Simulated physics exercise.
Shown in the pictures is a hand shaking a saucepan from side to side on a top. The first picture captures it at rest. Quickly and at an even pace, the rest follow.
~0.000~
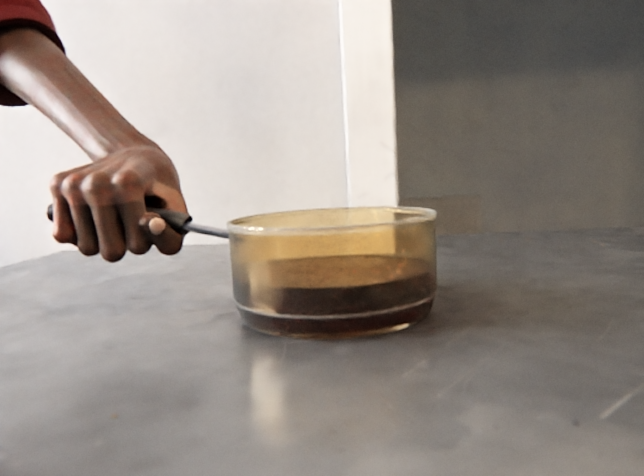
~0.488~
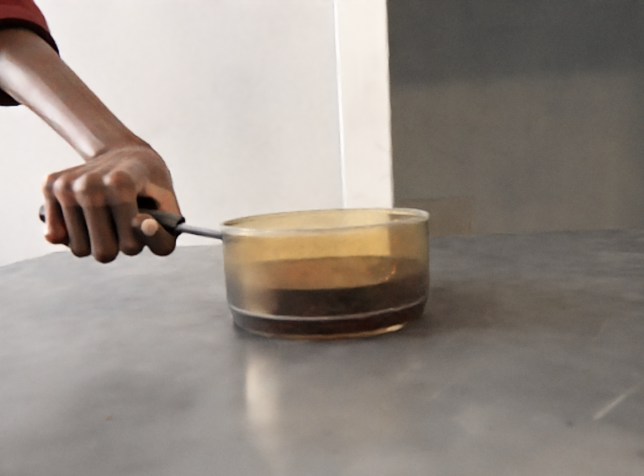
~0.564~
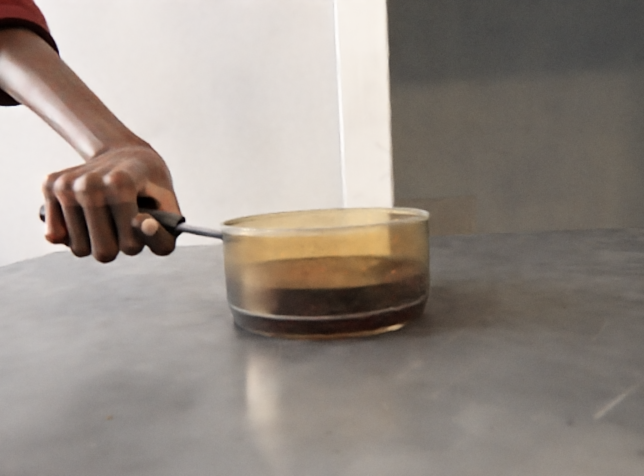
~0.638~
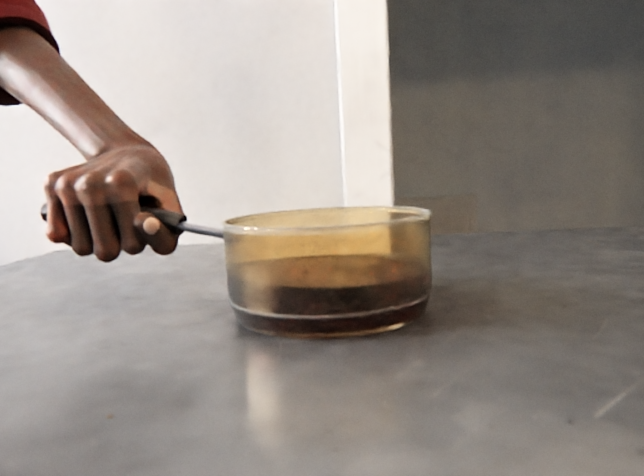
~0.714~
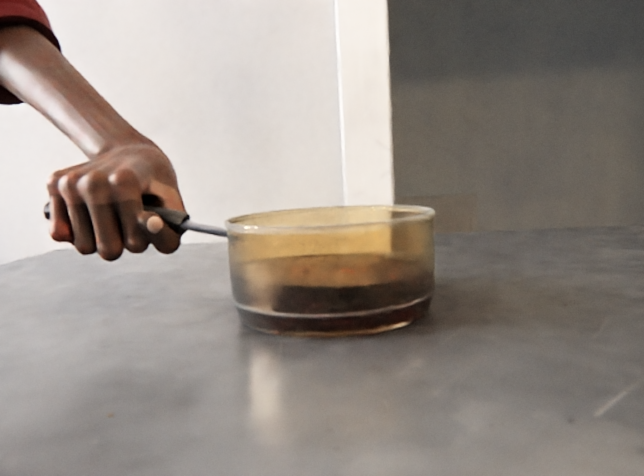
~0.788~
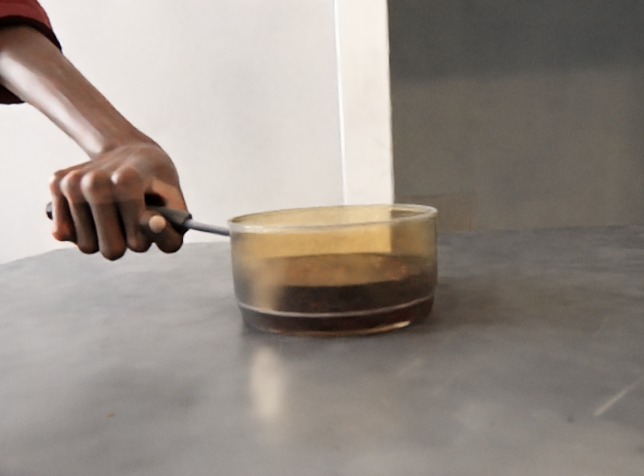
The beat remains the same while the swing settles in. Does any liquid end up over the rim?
I predict the liquid will all stay inside.
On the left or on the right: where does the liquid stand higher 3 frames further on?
The right portion, then.
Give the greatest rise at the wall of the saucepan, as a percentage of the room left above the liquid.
I'd say close to 40 in a hundred.
After 1.1 s, the highest wave so far stays far below the rim.
After 2.3 s, the highest wave so far climbs under half way to the rim.
After 5.2 s, the highest wave so far climbs under half way to the rim; nothing has left it.
